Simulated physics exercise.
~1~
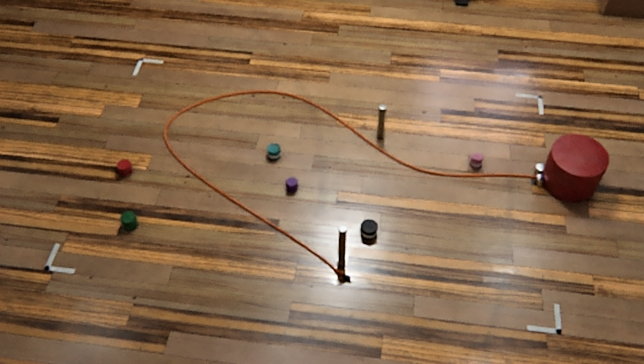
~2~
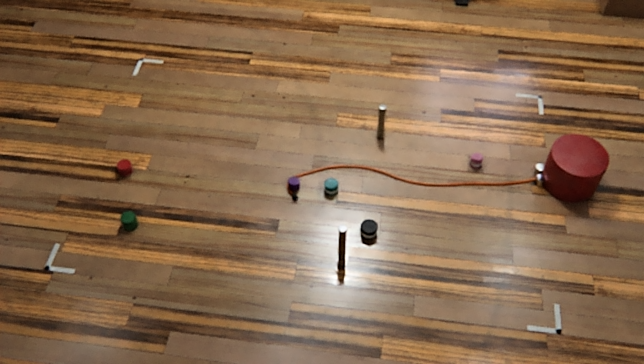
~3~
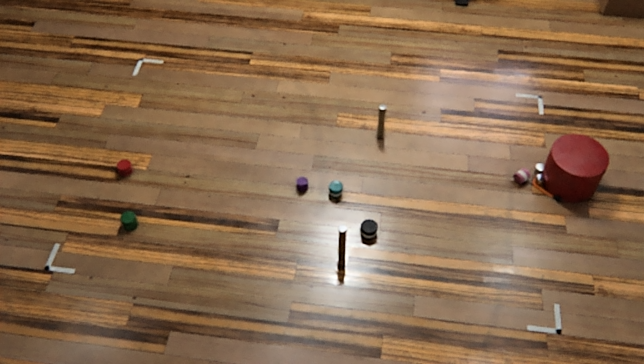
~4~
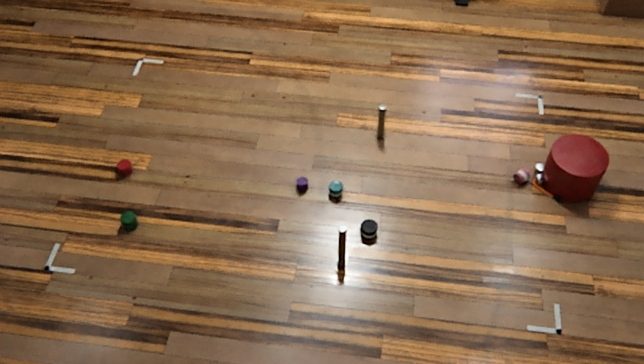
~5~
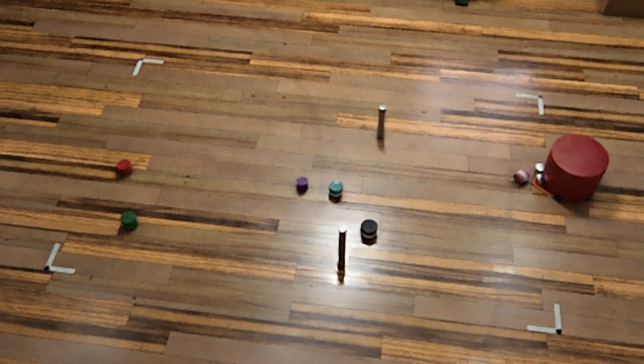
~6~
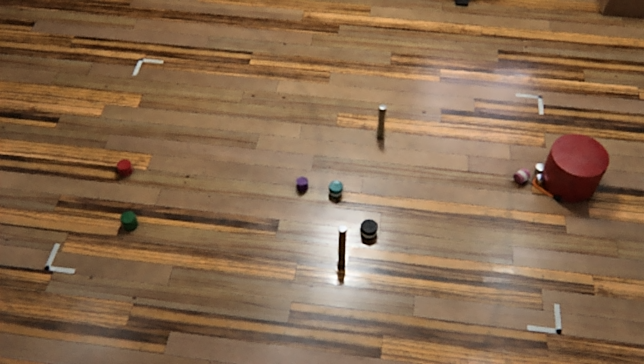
An orange cord looped across a wooden floor slid back toward a big red drum on the right, shifting a small teal container and nudging a purple one before dragging a pink one to the drum, where it stayed tipped over.
